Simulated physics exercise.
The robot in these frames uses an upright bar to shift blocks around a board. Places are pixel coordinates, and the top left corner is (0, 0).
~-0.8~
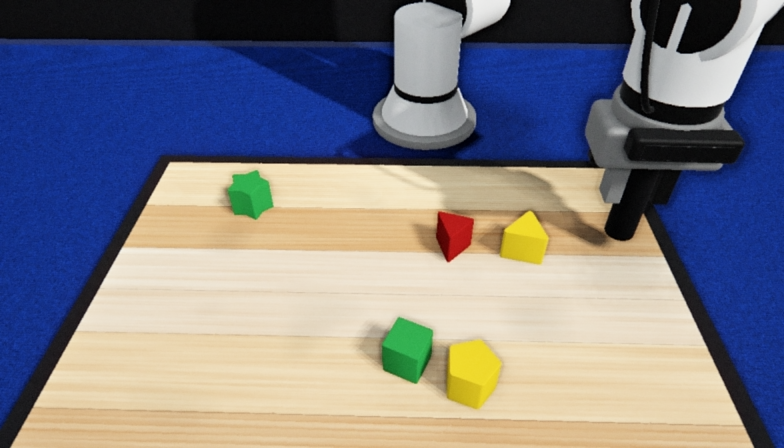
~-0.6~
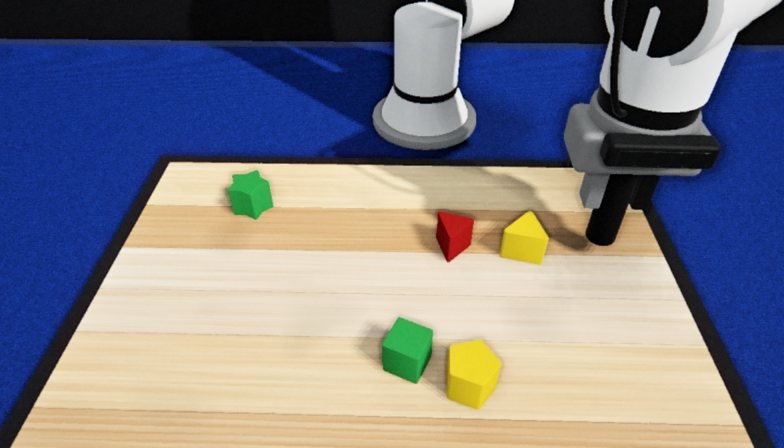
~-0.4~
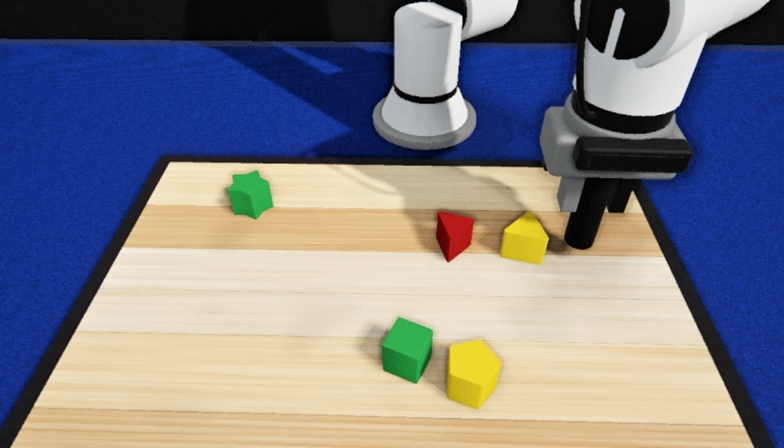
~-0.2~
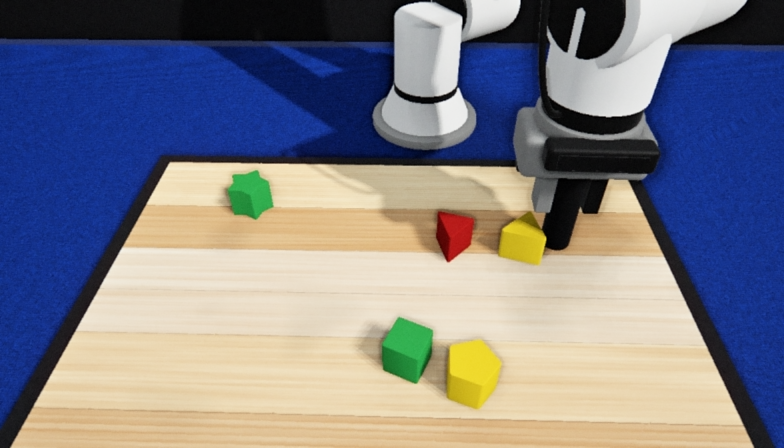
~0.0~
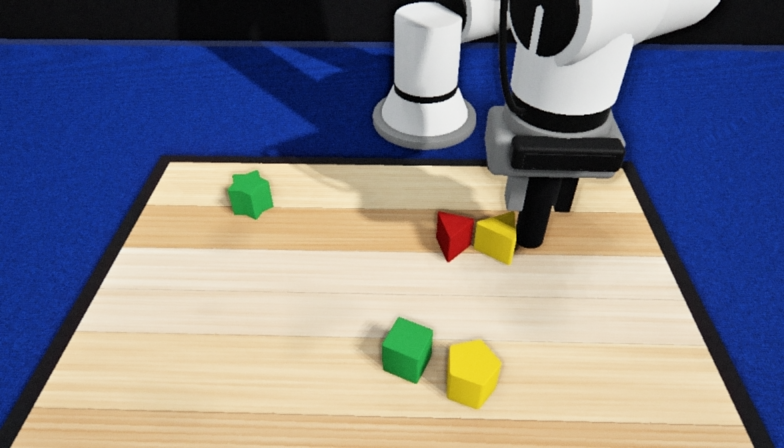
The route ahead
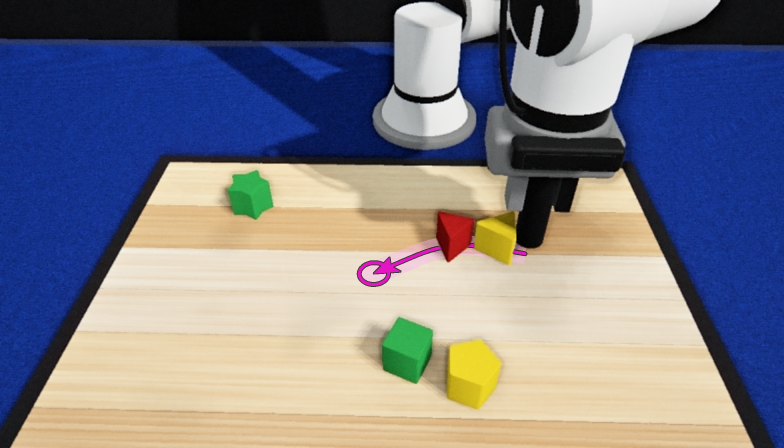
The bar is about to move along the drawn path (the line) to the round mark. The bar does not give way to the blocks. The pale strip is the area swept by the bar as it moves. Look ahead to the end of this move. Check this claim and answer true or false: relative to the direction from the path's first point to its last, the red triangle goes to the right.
True.
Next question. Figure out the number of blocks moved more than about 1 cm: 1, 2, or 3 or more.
It's going to be two.
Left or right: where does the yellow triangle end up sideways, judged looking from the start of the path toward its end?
It heads right.
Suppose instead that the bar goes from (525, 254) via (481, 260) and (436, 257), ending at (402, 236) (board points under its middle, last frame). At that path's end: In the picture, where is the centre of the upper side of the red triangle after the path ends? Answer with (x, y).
When the path ends, it will be at (402, 194).
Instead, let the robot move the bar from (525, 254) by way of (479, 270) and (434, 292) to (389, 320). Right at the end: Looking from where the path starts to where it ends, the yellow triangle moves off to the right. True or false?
Answer: True.
The drawn path runs from (525, 254) over (472, 246) and (421, 254) to (374, 273).
The first path, step by step. One third of the way, bar (473, 231); red triangle (421, 215), turned 75° anticlockwise; yellow triangle (448, 212), turned 25° clockwise.
Two thirds of the way, bar (421, 239); red triangle (395, 217), turned 45° anticlockwise; yellow triangle (420, 206), turned 50° clockwise.
At the end, bar (373, 259); red triangle (383, 221), turned 15° clockwise; yellow triangle (420, 206), turned 50° clockwise.
